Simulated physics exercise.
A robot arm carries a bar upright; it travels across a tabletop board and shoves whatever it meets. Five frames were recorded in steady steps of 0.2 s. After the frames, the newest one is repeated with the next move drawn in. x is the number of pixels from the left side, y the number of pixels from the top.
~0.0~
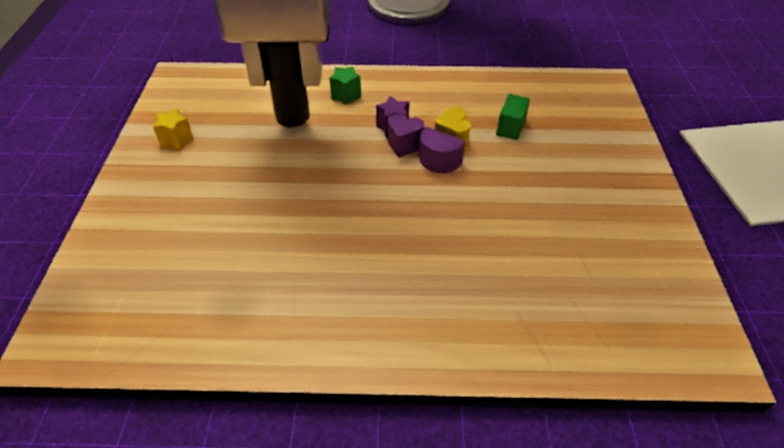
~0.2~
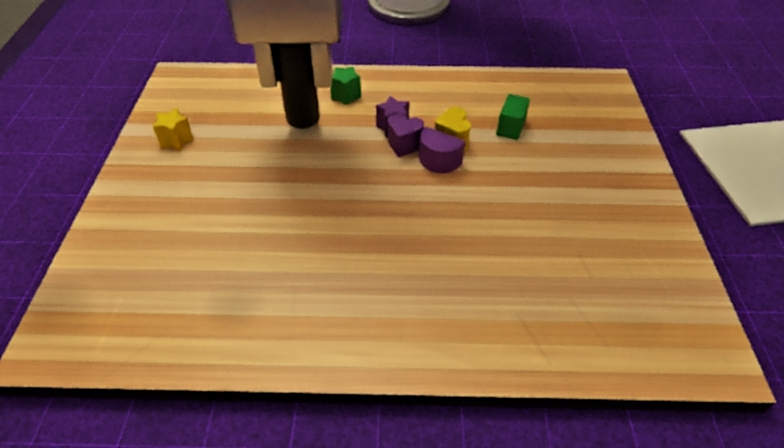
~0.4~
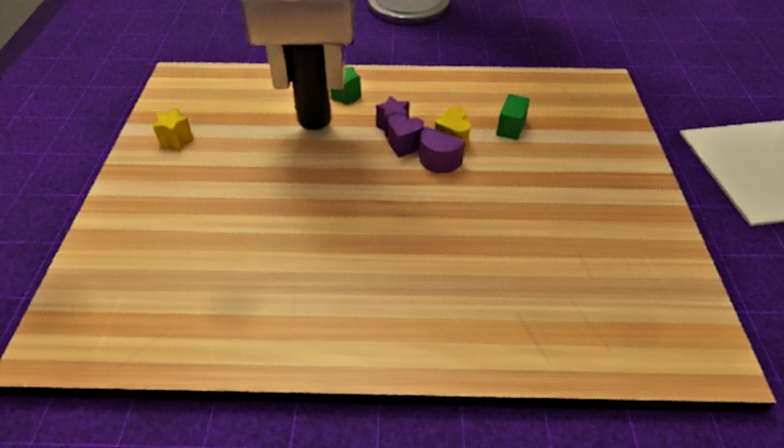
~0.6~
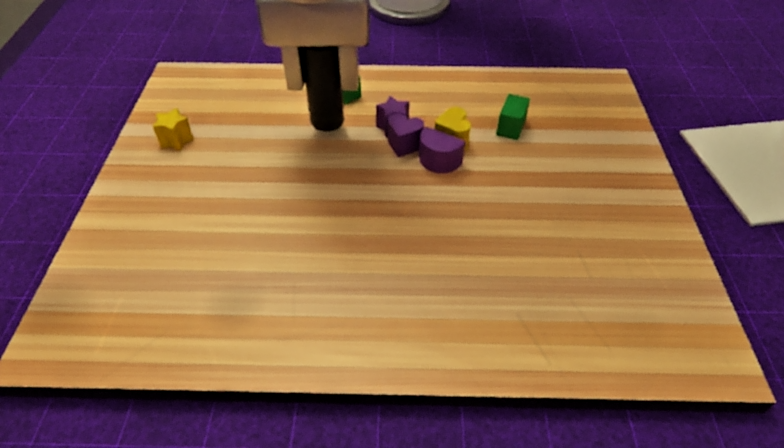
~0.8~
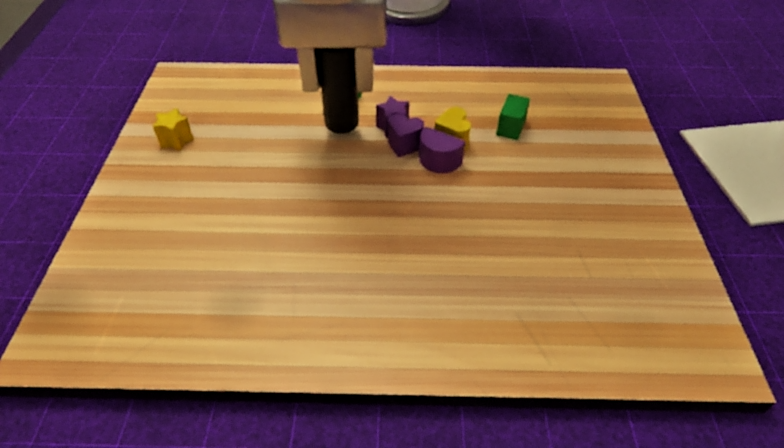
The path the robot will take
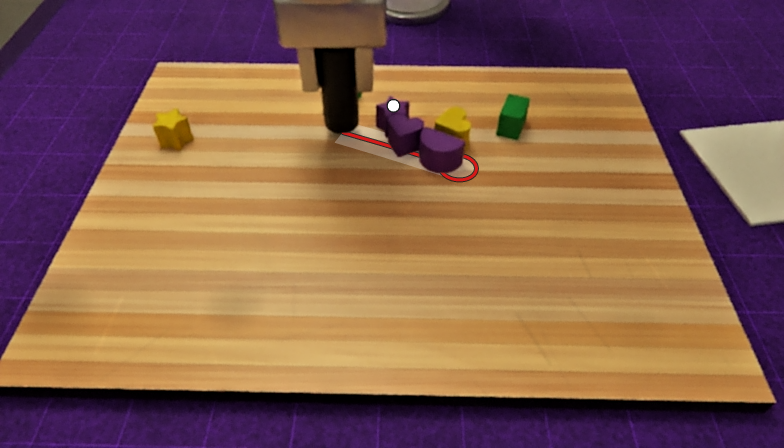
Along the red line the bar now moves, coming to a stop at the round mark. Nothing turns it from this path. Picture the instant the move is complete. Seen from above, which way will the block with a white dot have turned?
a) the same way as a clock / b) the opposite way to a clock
Correct choice: B.
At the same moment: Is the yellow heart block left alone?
Short answer: No.
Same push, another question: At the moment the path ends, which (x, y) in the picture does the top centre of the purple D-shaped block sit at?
About (496, 153).
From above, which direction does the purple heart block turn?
Spin direction: Counter-clockwise.
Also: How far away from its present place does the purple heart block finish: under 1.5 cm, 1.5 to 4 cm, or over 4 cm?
The purple heart block moves over 4 cm.
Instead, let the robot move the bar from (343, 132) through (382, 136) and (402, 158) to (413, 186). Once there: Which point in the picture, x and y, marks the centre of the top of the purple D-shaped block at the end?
My estimate: (471, 150).
Drawn move, from (343, 132) to (458, 167); the dot is on the purple star-shaped block.
On the path given first. One third of the way, bar (380, 134); purple star-shaped block (397, 106), turned 25° anticlockwise; purple heart block (416, 125); purple D-shaped block (444, 141), turned 15° clockwise.
Two thirds of the way, bar (419, 146); purple star-shaped block (401, 107), turned 50° anticlockwise; purple heart block (454, 125), turned 55° anticlockwise; purple D-shaped block (472, 147), turned 90° clockwise; yellow heart block (480, 114), turned 30° clockwise.
At the end, bar (459, 158); purple star-shaped block (401, 107), turned 50° anticlockwise; purple heart block (478, 126), turned 125° anticlockwise; purple D-shaped block (496, 153), turned 90° clockwise; yellow heart block (489, 108), turned 25° clockwise.
